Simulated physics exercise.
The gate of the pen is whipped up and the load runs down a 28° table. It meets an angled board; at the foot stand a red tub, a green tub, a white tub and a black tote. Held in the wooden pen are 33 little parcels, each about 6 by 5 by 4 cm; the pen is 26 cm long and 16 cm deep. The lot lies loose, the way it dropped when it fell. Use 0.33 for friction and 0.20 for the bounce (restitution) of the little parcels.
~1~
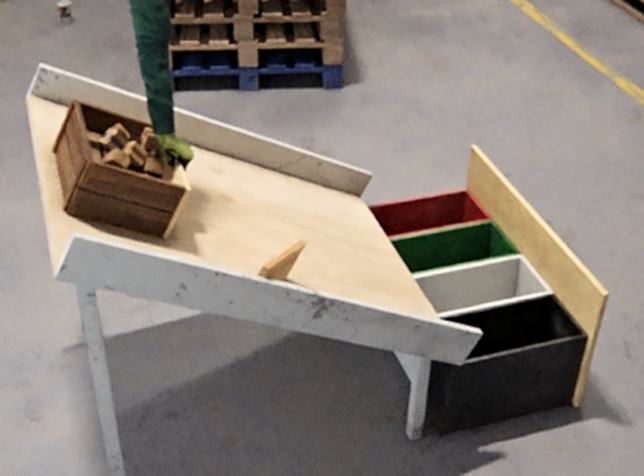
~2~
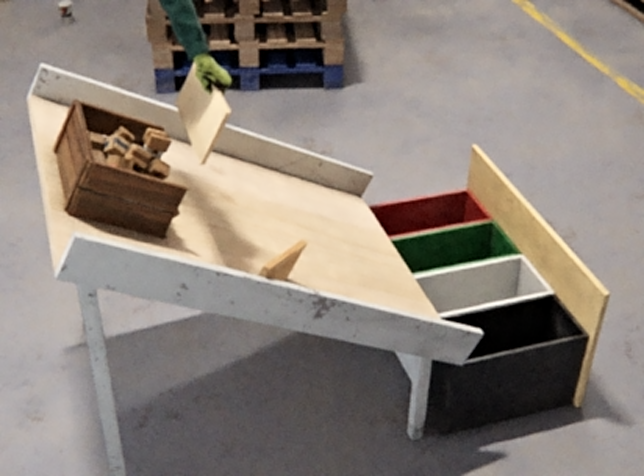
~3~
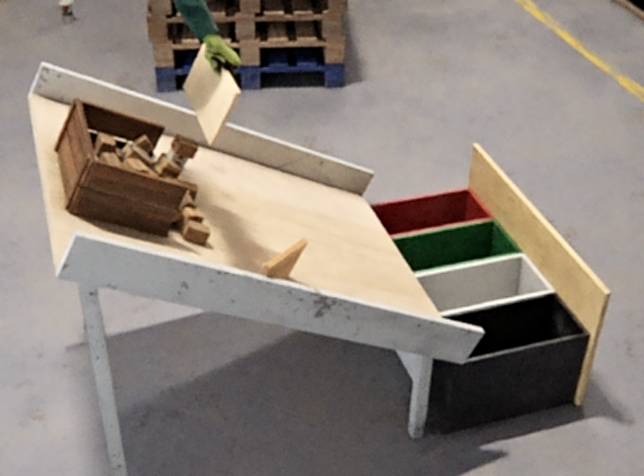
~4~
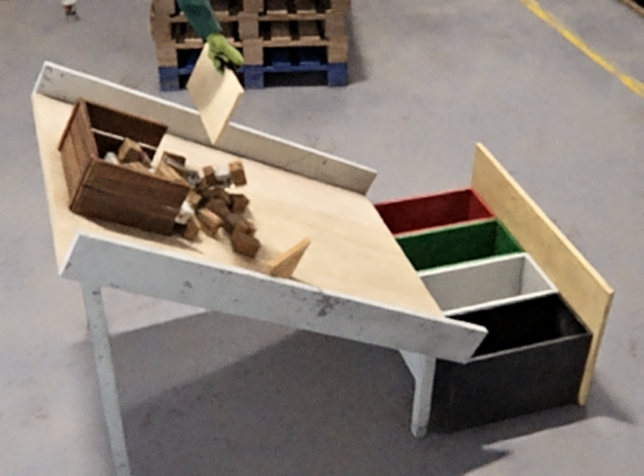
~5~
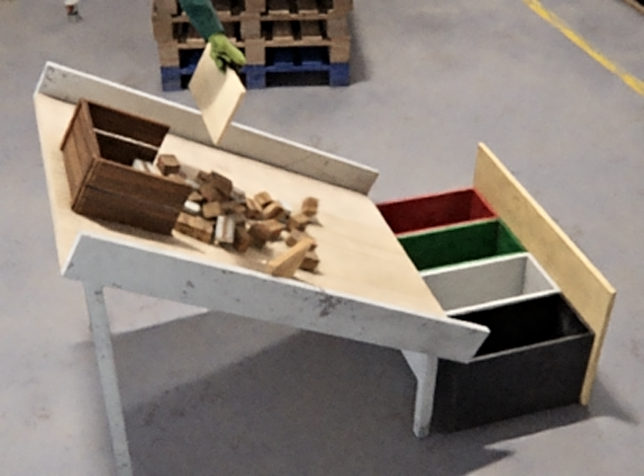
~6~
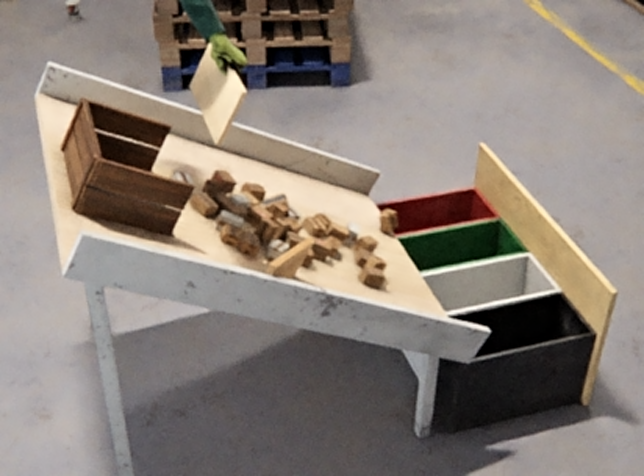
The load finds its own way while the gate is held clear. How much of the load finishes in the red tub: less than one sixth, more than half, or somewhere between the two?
Less than one sixth of it.
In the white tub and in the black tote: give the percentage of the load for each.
Around 55 per cent and 0 per cent, in that order.
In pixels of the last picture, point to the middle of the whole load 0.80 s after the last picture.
I'd put the middle close to (499, 319) in the last view.
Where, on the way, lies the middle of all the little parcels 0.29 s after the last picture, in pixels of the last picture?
At roughly (399, 255).
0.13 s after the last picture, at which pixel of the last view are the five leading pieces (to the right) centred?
Around pixel (429, 259).
Then, 0.13 s after the last picture, 29 on the slope and 4 in the air.
Then, 0.29 s after the last picture, 3 in the green tub, 4 in the white tub, 21 on the slope and 5 in the air.
Then, 0.51 s after the last picture, 11 in the green tub, 12 in the white tub, 3 on the slope and 7 in the air.
When it is over (0.80 s after the last picture), 15 in the green tub and 18 in the white tub. Asked share, 0 of 33, 0 per cent.
